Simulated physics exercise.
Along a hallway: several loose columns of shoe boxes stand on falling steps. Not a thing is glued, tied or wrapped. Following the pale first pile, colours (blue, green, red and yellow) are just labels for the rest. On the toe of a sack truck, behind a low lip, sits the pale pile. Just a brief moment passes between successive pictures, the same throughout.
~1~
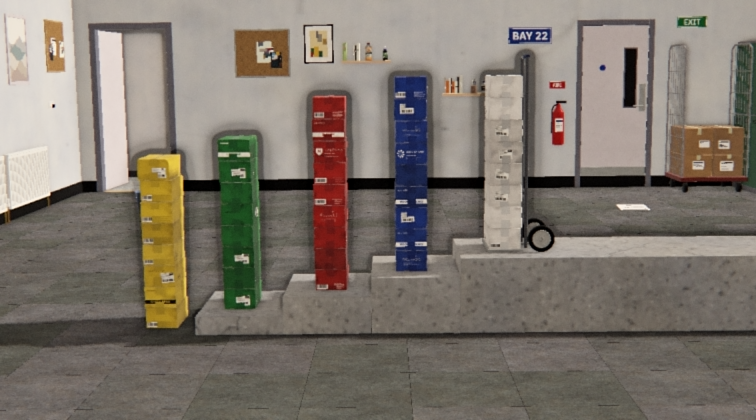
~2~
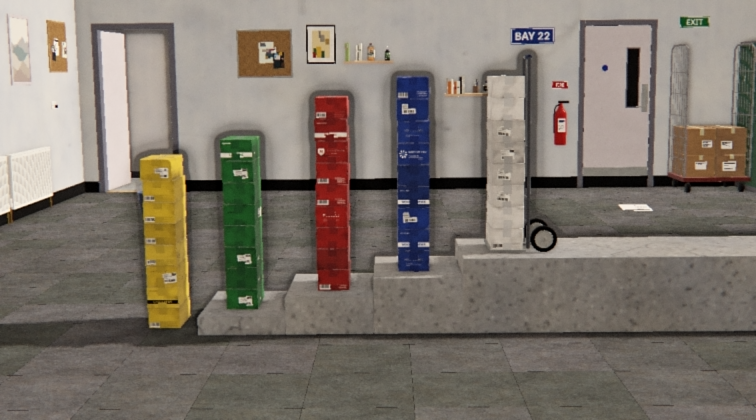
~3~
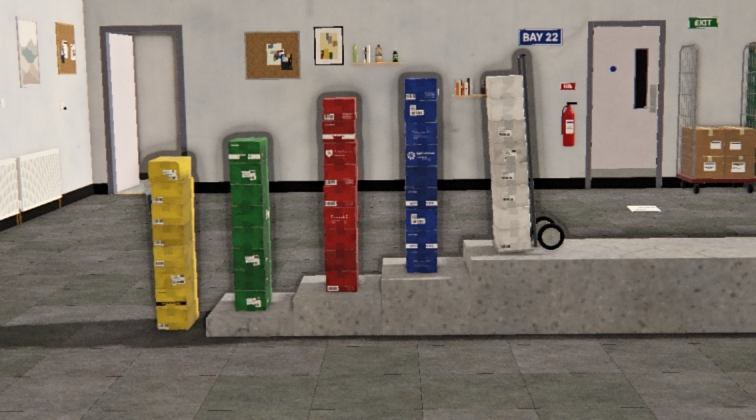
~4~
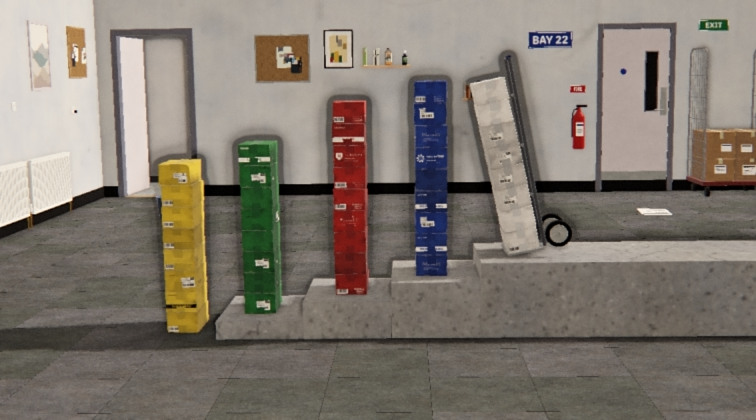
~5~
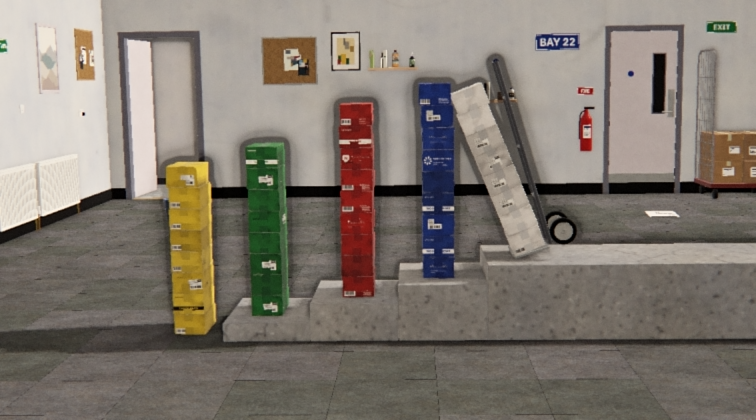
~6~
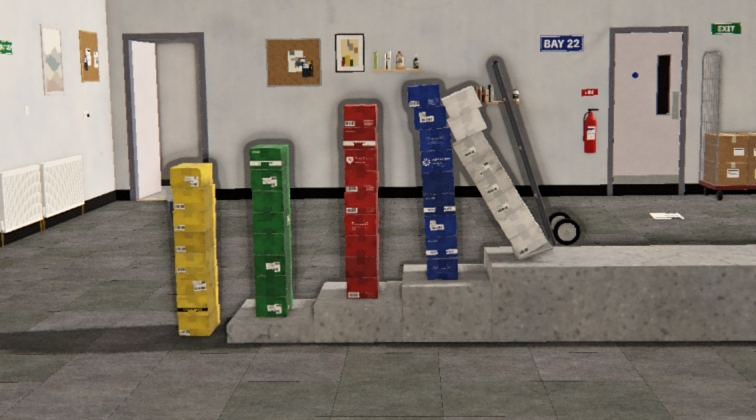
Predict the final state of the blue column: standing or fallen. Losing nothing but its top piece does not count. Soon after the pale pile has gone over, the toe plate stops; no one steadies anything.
It will be harmed badly.
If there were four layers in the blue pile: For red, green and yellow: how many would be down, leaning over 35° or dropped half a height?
Red: 9; green: 6; yellow: 6.
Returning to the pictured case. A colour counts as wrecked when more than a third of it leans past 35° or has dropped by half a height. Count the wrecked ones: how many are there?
Count: 4.
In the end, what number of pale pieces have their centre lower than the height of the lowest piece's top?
I make it 6 all told.
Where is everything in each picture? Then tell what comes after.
In the first frame (places mark the middle of the side facing us; the camera pans a little), truck frame (527, 96) level; top blue box (411, 88); top red box (329, 108); the rest undisturbed.
In the second frame, truck frame (529, 96) level; top blue box (413, 88).
In the third frame, truck frame (526, 95) rocked barely, top of the pale pile leaning barely; top blue box (421, 89); the rest undisturbed.
In the fourth frame, truck frame (517, 96) rocked a little, top of the pale pile leaning a little; top blue box (430, 92); the rest undisturbed.
In the fifth frame, truck frame (507, 98) rocked clearly, top of the pale pile leaning clearly; top blue box (435, 95) shifted a little; one has shifted.
In the sixth frame, truck frame (508, 100) rocked clearly, top of the pale pile leaning clearly; top blue box (424, 96) leaning barely; top red box (360, 117); steepest lean, the box at (430, 118); 7 disturbed, none down.
Soon after the last picture, 8 of the pale pile down; none of the 9 blue boxes down (0 of 34 in all colours); top blue box leaning clearly; top red box shifted about its own height.
A little later, 8 of the pale pile down; 8 of the 9 blue boxes down (11 of 34 in all colours); top blue box leaning clearly, some two heights lower; top red box leaning a little, half its height lower.
Later still, 8 of the pale pile down; 8 of the 9 blue boxes down (21 of 34 in all colours); top blue box leaning well over, some five heights lower; top red box leaning clearly, about its own height lower.
After that, 8 of the pale pile down; 8 of the 9 blue boxes down (31 of 34 in all colours); top blue box leaning well over, some six heights lower; top yellow box on its side.
At rest, 8 of the pale pile down; 8 of the 9 blue boxes down (31 of 34 in all colours); top blue box leaning well over, some six heights lower; top green box upside down. As the last picture would show them, middles, top blue box near (207, 232).
